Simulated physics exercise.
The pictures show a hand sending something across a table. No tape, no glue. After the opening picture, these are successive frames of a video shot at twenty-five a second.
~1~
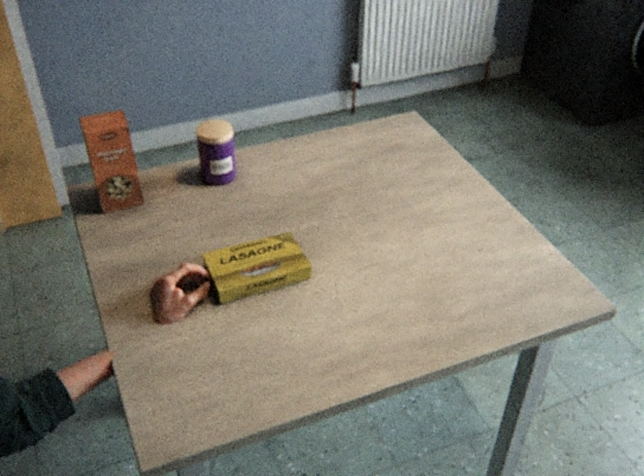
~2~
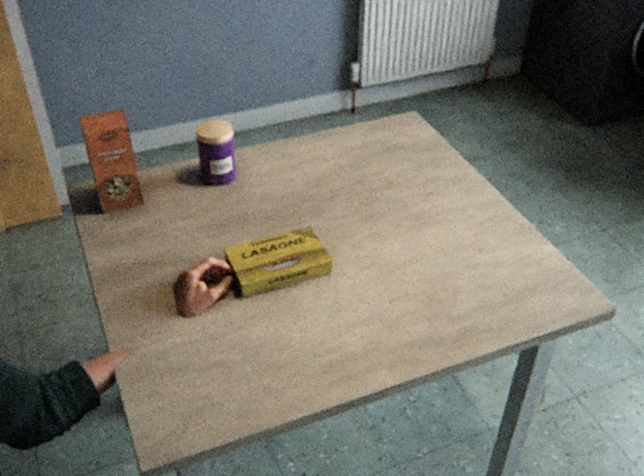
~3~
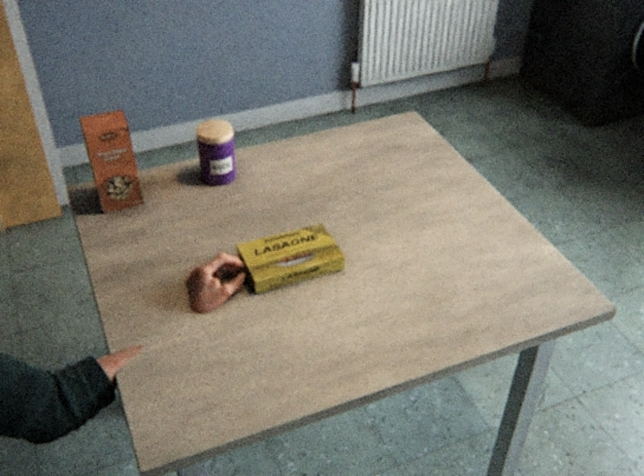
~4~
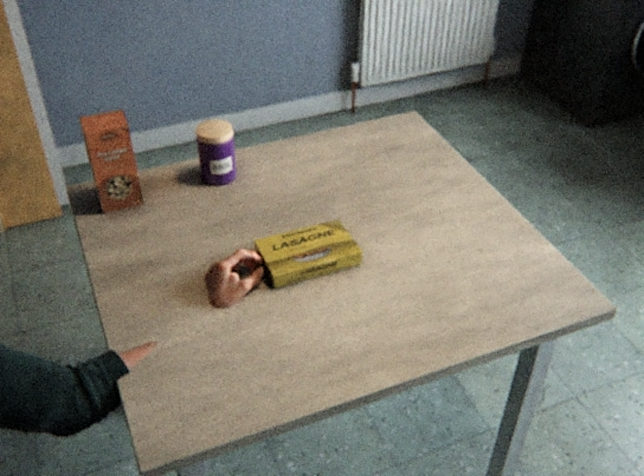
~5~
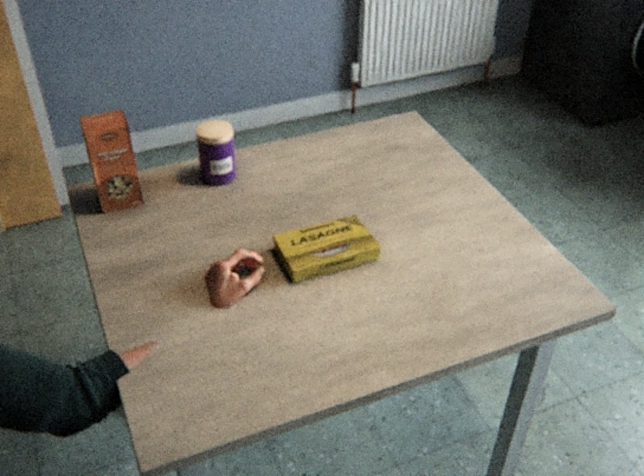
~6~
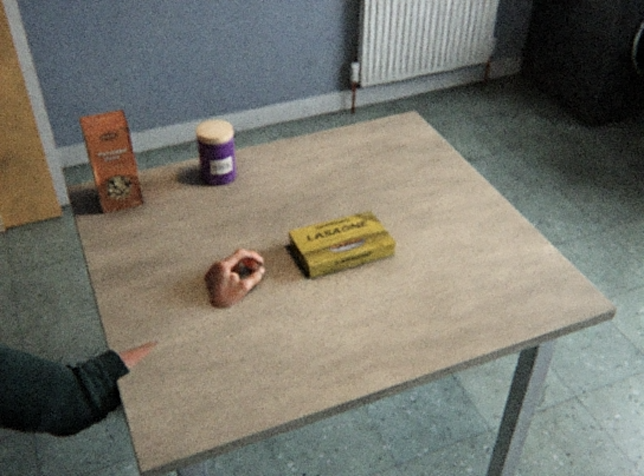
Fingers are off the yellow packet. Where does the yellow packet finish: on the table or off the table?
The yellow packet stays on the table.
Then, 0.10 s past the last view, yellow packet displaced about its own width near (370, 235).
Then, 0.20 s past the last view, yellow packet displaced about its own width near (383, 232).
Finally, moved from the start, yellow packet. Final places as the last picture's camera would see them, yellow packet near (385, 231).
